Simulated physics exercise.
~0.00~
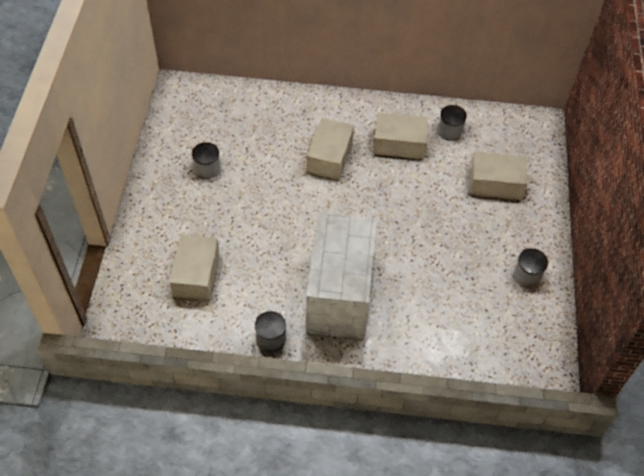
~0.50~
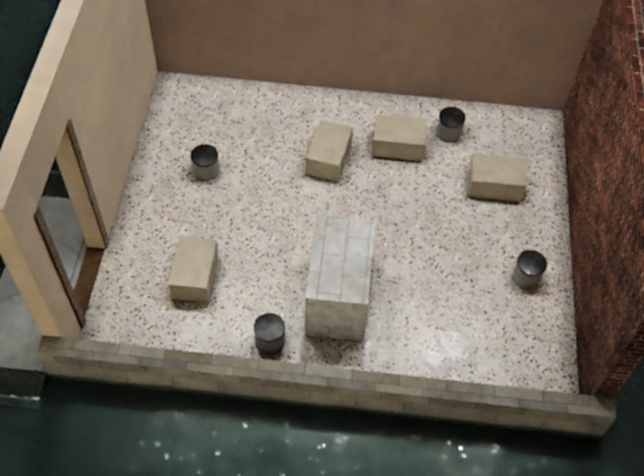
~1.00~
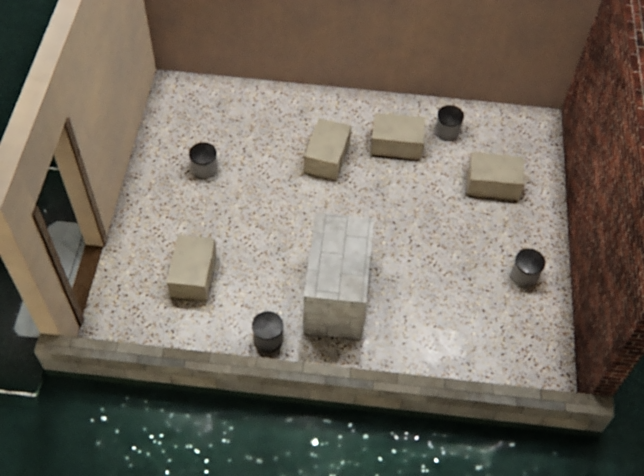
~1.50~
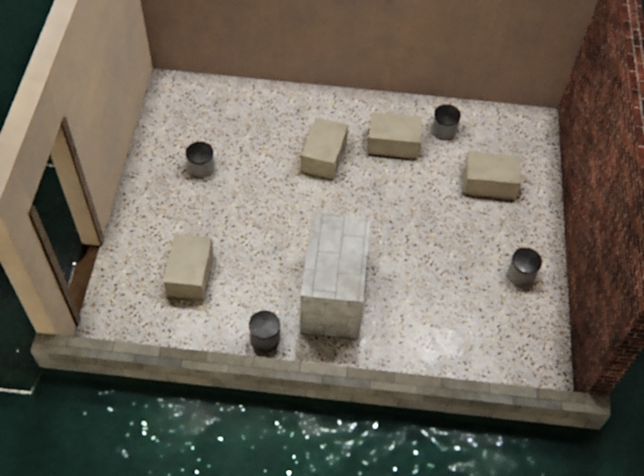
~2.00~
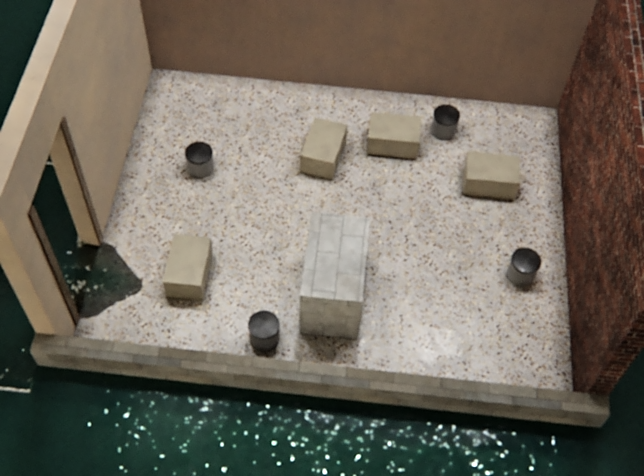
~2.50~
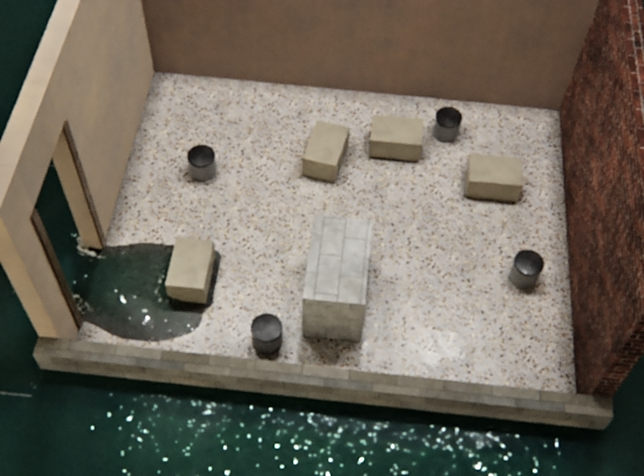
In this clip, dark green water spreads over the ground outside a walled room holding pale blocks and dark pails, then enters through the left doorway and spreads across the floor around the nearest block, while the objects stay in place.
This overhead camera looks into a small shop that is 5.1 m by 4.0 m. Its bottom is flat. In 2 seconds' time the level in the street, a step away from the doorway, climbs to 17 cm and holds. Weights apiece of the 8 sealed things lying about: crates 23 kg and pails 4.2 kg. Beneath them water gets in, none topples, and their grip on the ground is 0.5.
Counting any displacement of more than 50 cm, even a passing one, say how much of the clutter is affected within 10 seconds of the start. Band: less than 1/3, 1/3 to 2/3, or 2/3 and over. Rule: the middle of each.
A minority under a third.
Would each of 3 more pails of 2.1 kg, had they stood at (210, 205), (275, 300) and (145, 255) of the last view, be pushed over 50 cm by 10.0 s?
So the first ends up past the threshold, the second past the threshold, the third past the threshold.
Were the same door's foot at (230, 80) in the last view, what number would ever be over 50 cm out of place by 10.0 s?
Result: 2.
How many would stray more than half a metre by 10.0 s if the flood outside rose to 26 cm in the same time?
I count 3 of them in that case.
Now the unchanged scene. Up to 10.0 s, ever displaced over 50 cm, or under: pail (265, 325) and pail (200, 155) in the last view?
Beyond, within.
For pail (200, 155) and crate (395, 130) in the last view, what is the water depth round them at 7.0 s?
2 and 1 cm.
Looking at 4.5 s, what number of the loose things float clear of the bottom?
0.
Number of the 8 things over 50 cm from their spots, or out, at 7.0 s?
1.
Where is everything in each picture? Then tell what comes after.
In the first frame, a crate at (331, 140) rests on the ground; a pail at (534, 261) rests on the ground; water covers 0.0 m2; 0 of 8 have shifted.
In the second frame, a crate at (330, 142), on the bottom; a pail at (532, 262) rests on the ground; water covers 0.0 m2; 0 of 8 have shifted.
In the third frame, a crate at (328, 141) rests on the ground; a pail at (531, 261), on the bottom; water covers 0.0 m2; 0 of 8 have shifted.
In the fourth frame, a crate at (325, 140) rests on the ground; a pail at (527, 260), on the bottom; water covers 0.0 m2; 0 of 8 have shifted.
In the fifth frame, a crate at (324, 140), on the bottom; a pail at (527, 260) rests on the ground; 0.3 m2 under water; 0 of 8 have shifted.
In the sixth frame, a crate at (326, 143) rests on the ground; a pail at (529, 262), on the bottom; 1.0 m2 under water; 0 of 8 have shifted.
After 3.5 s 0 of 8 are over 50 cm from their spots; 0 afloat.
After 4.5 s 0 of 8 are over 50 cm from their spots; 0 afloat.
After 7.0 s 1 of 8 are over 50 cm from their spots; 0 afloat.
After 10.0 s 1 of 8 are over 50 cm from their spots, and 1 have been at some point; 0 afloat.
